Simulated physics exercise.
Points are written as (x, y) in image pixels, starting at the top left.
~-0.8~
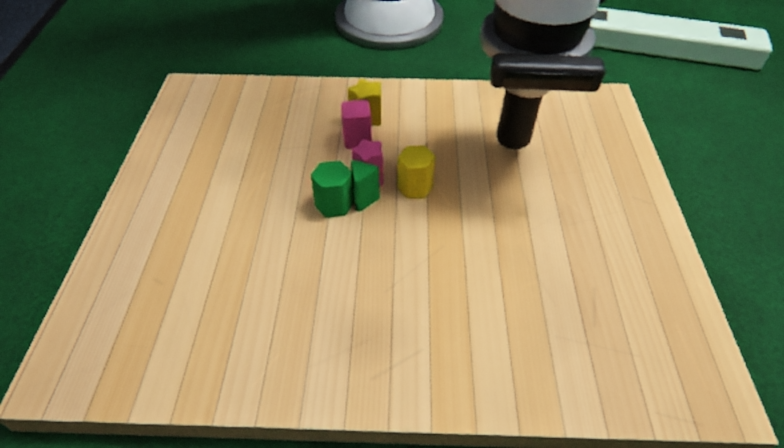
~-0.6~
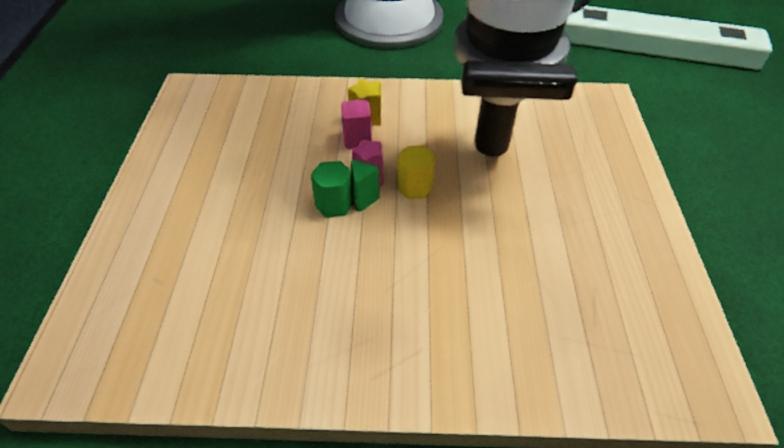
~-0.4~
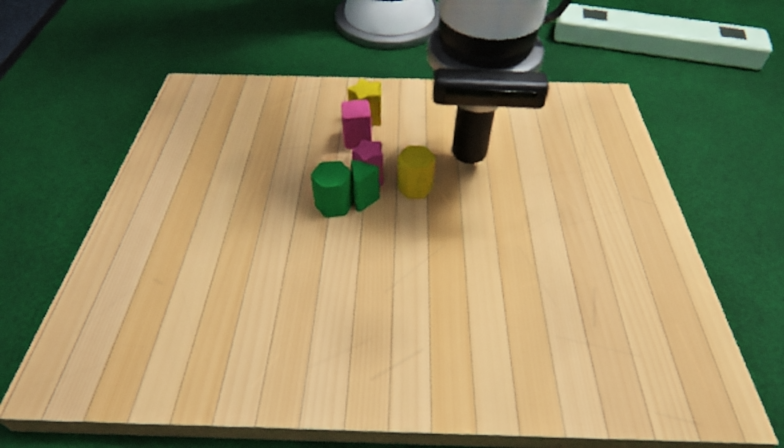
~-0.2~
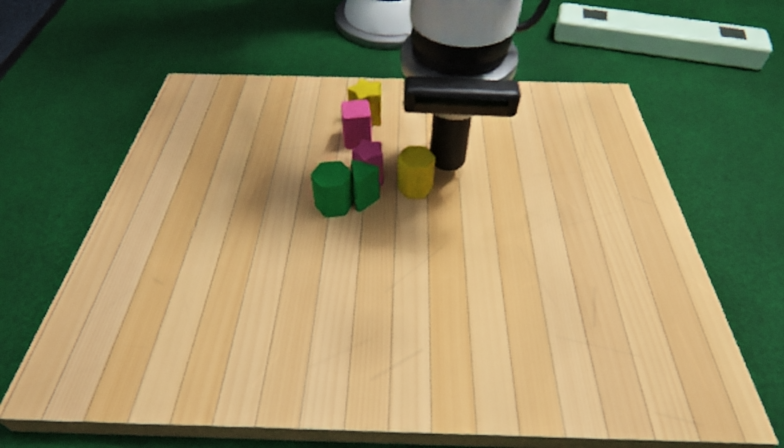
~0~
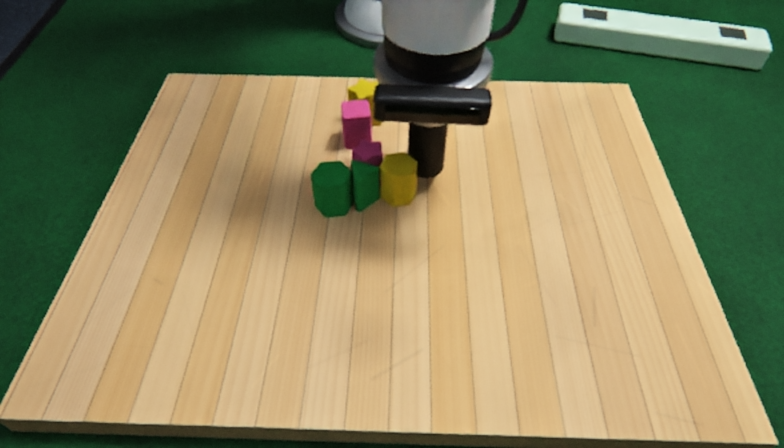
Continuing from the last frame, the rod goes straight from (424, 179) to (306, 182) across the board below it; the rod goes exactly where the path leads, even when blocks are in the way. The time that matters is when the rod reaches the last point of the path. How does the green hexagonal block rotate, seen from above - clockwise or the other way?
From above, it looks like the green hexagonal block goes counterclockwise.
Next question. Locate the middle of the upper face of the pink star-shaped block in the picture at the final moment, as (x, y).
Its top middle: (270, 149).
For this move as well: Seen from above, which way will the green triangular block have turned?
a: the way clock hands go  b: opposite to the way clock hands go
That would be a.
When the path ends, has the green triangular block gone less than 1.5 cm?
I'd say no.
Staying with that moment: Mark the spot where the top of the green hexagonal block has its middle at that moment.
The answer is (309, 177).
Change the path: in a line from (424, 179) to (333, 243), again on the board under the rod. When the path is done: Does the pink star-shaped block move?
Short answer: No.
On the path given first. One third of the way, rod at (384, 168); green hexagonal block at (323, 174); green triangular block at (346, 186), turned 35° clockwise; pink star-shaped block at (352, 148); yellow hexagonal block at (373, 175), turned 70° anticlockwise.
Two thirds of the way, rod at (344, 169); green hexagonal block at (321, 175); green triangular block at (343, 190), turned 45° clockwise; pink star-shaped block at (311, 148); yellow hexagonal block at (366, 175), turned 110° anticlockwise.
At the end, rod at (304, 170); green hexagonal block at (309, 177), turned 50° anticlockwise; green triangular block at (343, 190), turned 45° clockwise; pink star-shaped block at (270, 149); yellow hexagonal block at (366, 175), turned 110° anticlockwise.
